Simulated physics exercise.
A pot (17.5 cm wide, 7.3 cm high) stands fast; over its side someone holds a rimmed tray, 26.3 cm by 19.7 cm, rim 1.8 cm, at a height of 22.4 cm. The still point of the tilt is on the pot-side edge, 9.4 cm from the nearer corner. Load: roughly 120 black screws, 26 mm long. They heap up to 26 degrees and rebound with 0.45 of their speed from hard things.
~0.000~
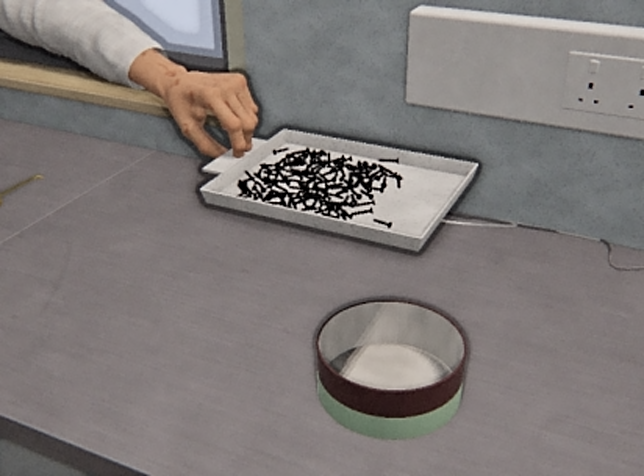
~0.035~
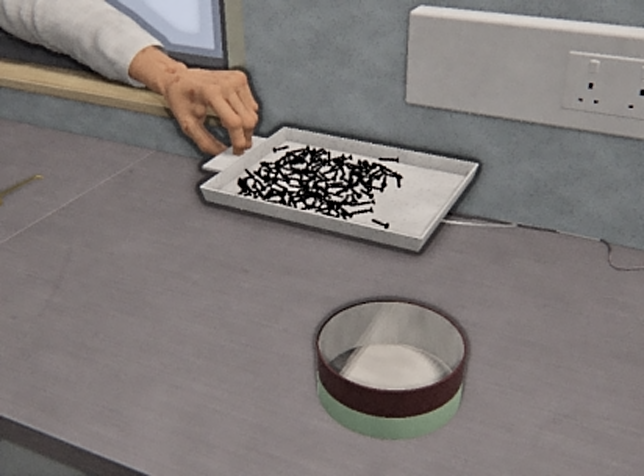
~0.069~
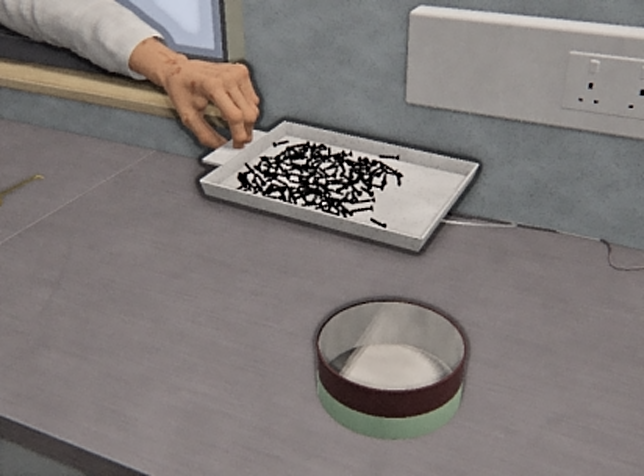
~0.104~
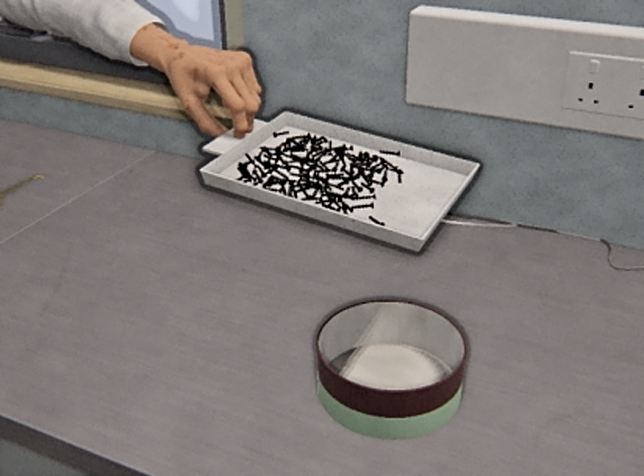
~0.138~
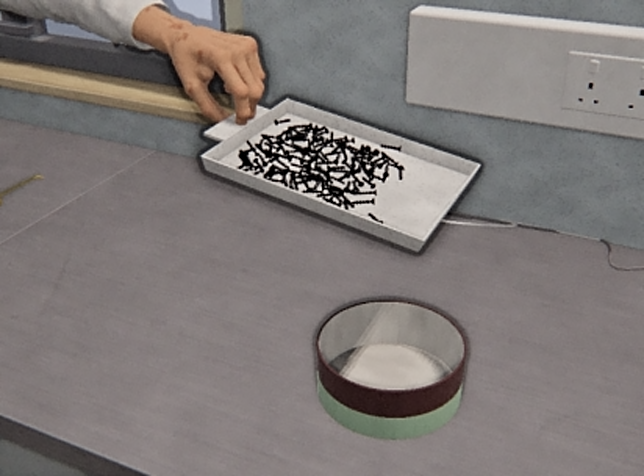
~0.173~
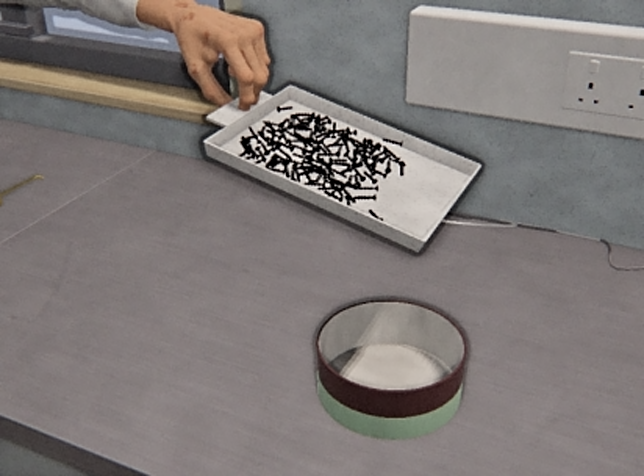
On a grey worktop, a hand slowly raises the left end of a tray of black screws.
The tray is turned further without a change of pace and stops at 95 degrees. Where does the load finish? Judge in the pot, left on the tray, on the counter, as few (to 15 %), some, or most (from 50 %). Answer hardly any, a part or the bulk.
Pot hardly any, tray hardly any, counter the bulk.
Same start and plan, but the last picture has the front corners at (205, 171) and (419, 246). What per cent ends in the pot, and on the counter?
Pot 85, counter 15.
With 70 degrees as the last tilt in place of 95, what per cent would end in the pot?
Then about 5 per cent.
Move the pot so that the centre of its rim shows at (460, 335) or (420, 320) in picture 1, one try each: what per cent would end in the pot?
Some 55 and 15 per cent.
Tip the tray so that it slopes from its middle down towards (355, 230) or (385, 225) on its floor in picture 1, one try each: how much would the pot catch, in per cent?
Some 90 and 80 per cent.
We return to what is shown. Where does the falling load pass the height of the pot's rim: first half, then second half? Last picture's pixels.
First near (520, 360), later near (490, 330).
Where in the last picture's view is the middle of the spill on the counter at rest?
Near (548, 404).
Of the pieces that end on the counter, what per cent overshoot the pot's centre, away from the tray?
Some 100 per cent.
Then, at 0.50 s, tilt 54 degrees; the tray holds 100 %, the pot 0 %.
Then, at 0.72 s, tilt 80 degrees; the tray holds 30 %, the pot 0 %.
Then, at 1.05 s, tilt 95 degrees; the tray holds 0 %, the pot 5 %.
In the end, at 2.2 s, pot 5 %, tray 0 %, counter 95 %.
